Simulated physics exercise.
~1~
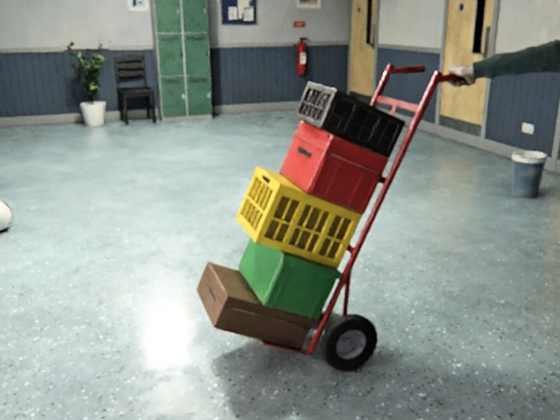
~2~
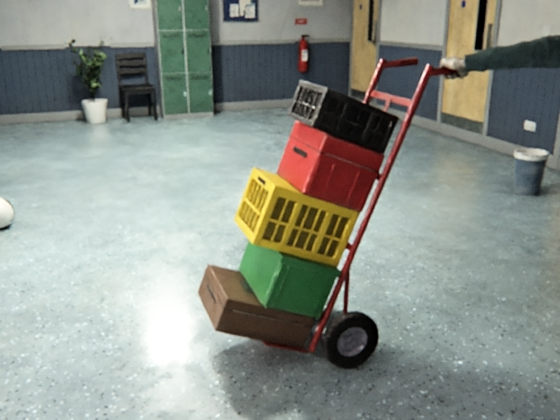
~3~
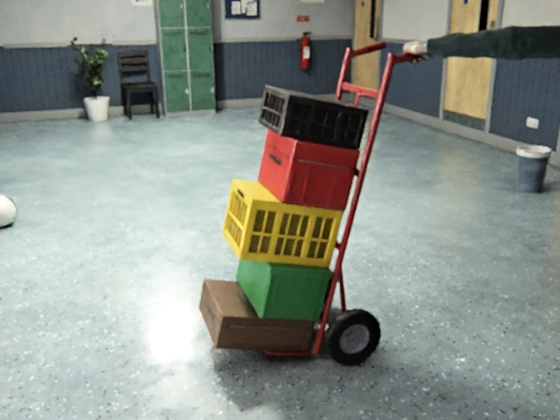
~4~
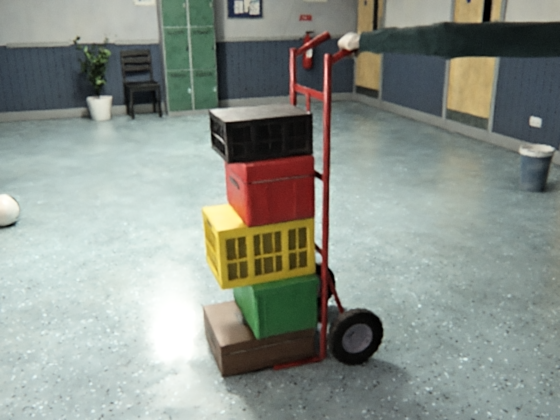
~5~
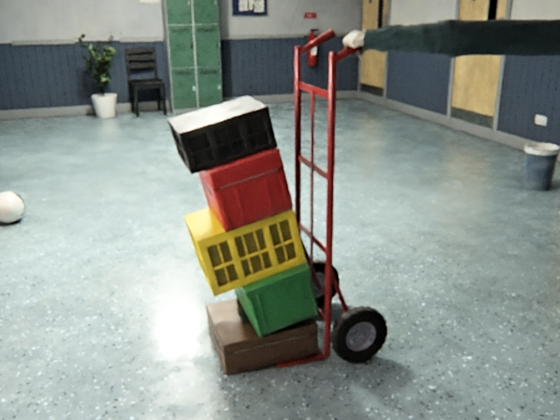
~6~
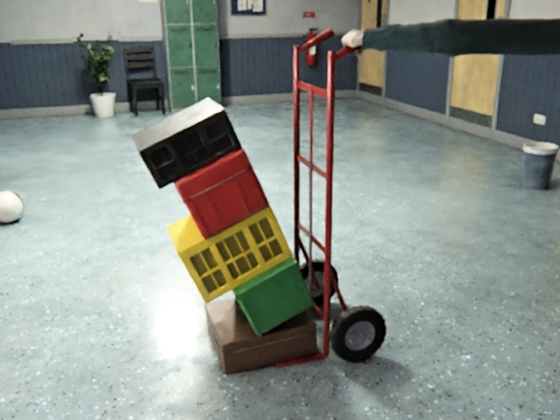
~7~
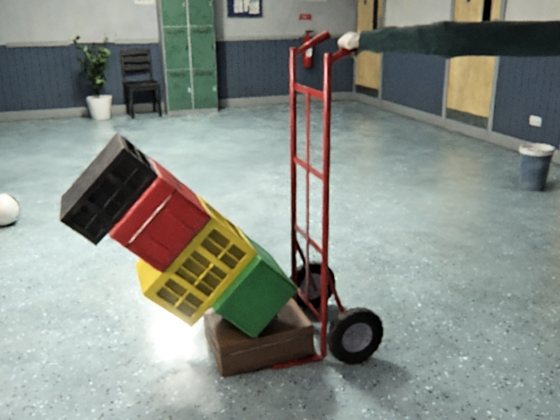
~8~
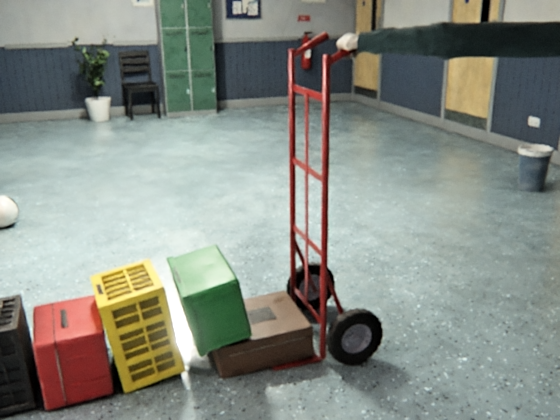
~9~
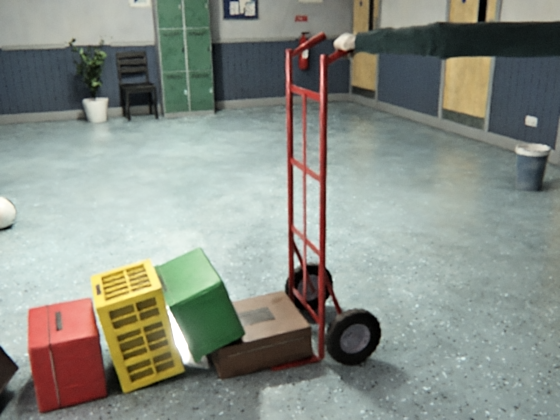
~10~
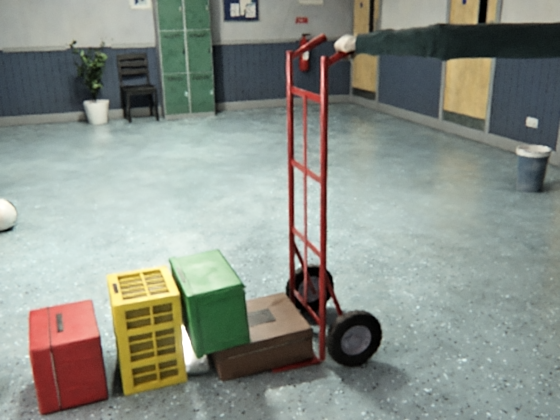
In a blue-walled hall, a hand tips a loaded red hand truck upright, its upper boxes toppling left, green one left leaning.
